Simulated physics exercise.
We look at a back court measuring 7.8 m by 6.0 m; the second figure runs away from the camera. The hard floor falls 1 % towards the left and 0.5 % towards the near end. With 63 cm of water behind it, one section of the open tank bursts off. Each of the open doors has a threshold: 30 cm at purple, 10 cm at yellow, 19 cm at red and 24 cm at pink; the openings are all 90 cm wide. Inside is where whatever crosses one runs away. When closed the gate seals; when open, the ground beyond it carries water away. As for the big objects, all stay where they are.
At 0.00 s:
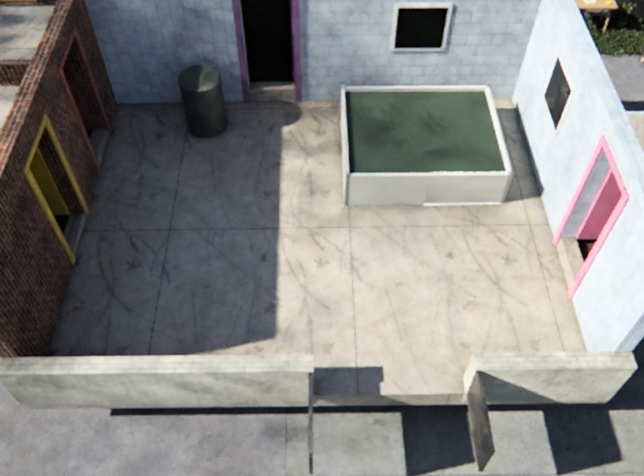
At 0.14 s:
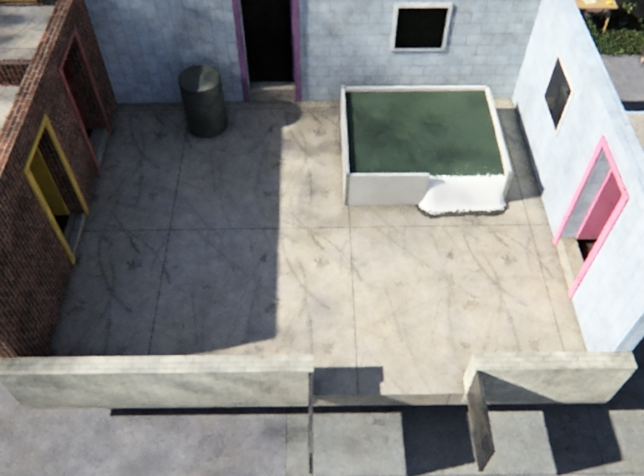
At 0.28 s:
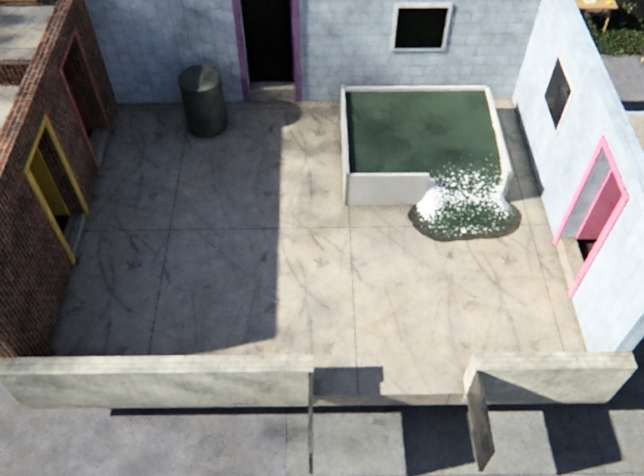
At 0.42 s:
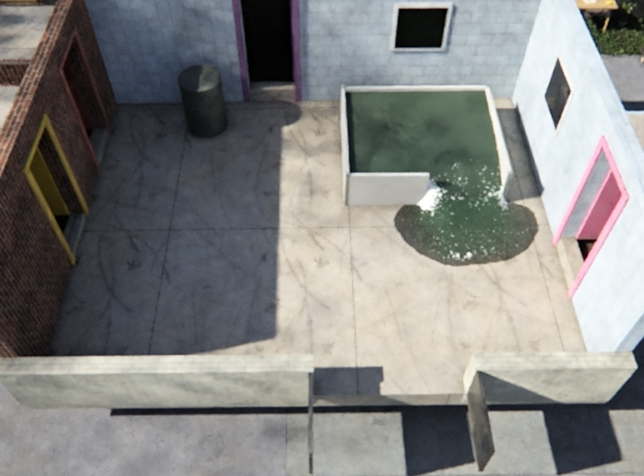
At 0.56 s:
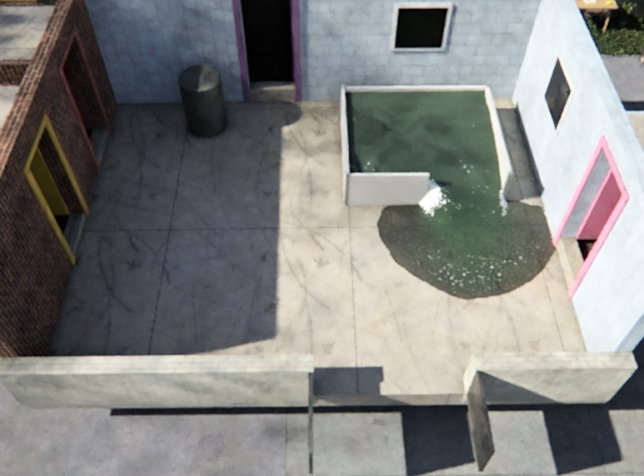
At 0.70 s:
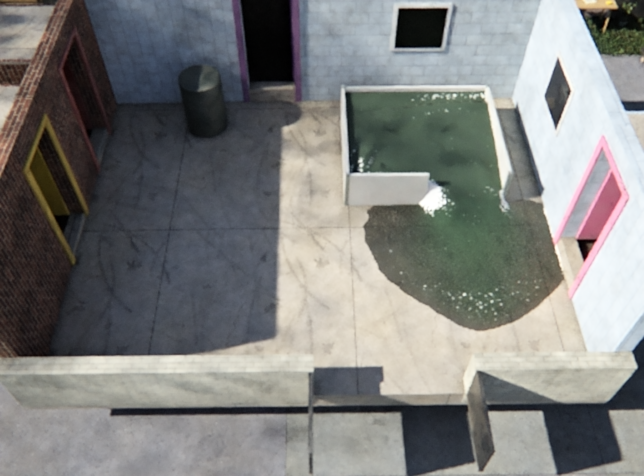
A walled courtyard with a tank of green water sat still until part of the tank's front wall gave way, and water poured out, spreading in a widening dark pool across the floor toward the viewer.
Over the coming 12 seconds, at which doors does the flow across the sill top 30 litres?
In order: At the purple door the inflow will be within bounds; at the yellow door the inflow will be within bounds; at the red door the inflow will be within bounds; at the pink door the inflow will be within bounds.
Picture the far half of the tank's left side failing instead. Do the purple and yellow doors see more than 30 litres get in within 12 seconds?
Purple: Within limit; yellow: Beyond limit.
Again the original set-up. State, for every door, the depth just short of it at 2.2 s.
Measured in centimetres, the purple door gives 0, the yellow door 0, the red door 0 and the pink door 24.
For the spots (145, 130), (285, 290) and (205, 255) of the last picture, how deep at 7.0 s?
First 0 cm, then 3 cm, then 2 cm.
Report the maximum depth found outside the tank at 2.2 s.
Max depth: About 49 centimetres.
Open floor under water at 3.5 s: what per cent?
Covered: Roughly 30 %.
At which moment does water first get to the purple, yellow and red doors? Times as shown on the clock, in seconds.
Purple = 10.0 s, yellow = 5.5 s, red = 6.5 s.
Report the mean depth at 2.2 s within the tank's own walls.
About 38 centimetres on average.
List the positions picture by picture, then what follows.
In the first picture, still water, 63 cm deep, in the open tank at (421, 131).
In the second picture, water pours out at (463, 194) and has run 0.7 m, to (423, 211); typically 5 cm deep outside, 63 cm at the open tank's back.
In the third picture, the front is at (514, 223), 1.0 m from the gap at (463, 194); 1.0 m2 of floor is under water; 63 cm left at the back of the open tank.
In the fourth picture, water pours out at (463, 195) and has run 1.3 m, to (453, 262); typically 8 cm deep outside, 63 cm at the open tank's back.
In the fifth picture, the front is at (462, 294), 1.9 m from the gap at (463, 195); 3.7 m2 of floor is under water; 63 cm left at the back of the open tank.
In the sixth picture, water pours out at (463, 194) and has run 2.4 m, to (471, 324); typically 5 cm deep outside, 60 cm at the open tank's back.
After 1.4 s water covers 25 % of the floor and is deepest (36 cm) near (591, 375); purple door not reached, yellow door not reached, red door not reached, pink door 22 cm at the sill, 0 L in.
After 2.2 s water covers 25 % of the floor and is deepest (49 cm) near (579, 375); purple door not reached, yellow door not reached, red door not reached, pink door 24 cm at the sill, 0 L in.
After 3.5 s water covers 30 % of the floor and is deepest (32 cm) near (543, 289); purple door not reached, yellow door not reached, red door not reached, pink door 20 cm at the sill, 1 L in.
After 7.0 s water covers 65 % of the floor and is deepest (18 cm) near (41, 383); purple door not reached, yellow door 8 cm at the sill, 0 L in, red door 3 cm at the sill, 0 L in, pink door 13 cm at the sill, 2 L in.
After 12.0 s water covers 85 % of the floor and is deepest (14 cm) near (108, 141); purple door 4 cm at the sill, 0 L in, yellow door 8 cm at the sill, 0 L in, red door 10 cm at the sill, 0 L in, pink door 7 cm at the sill, 2 L in.
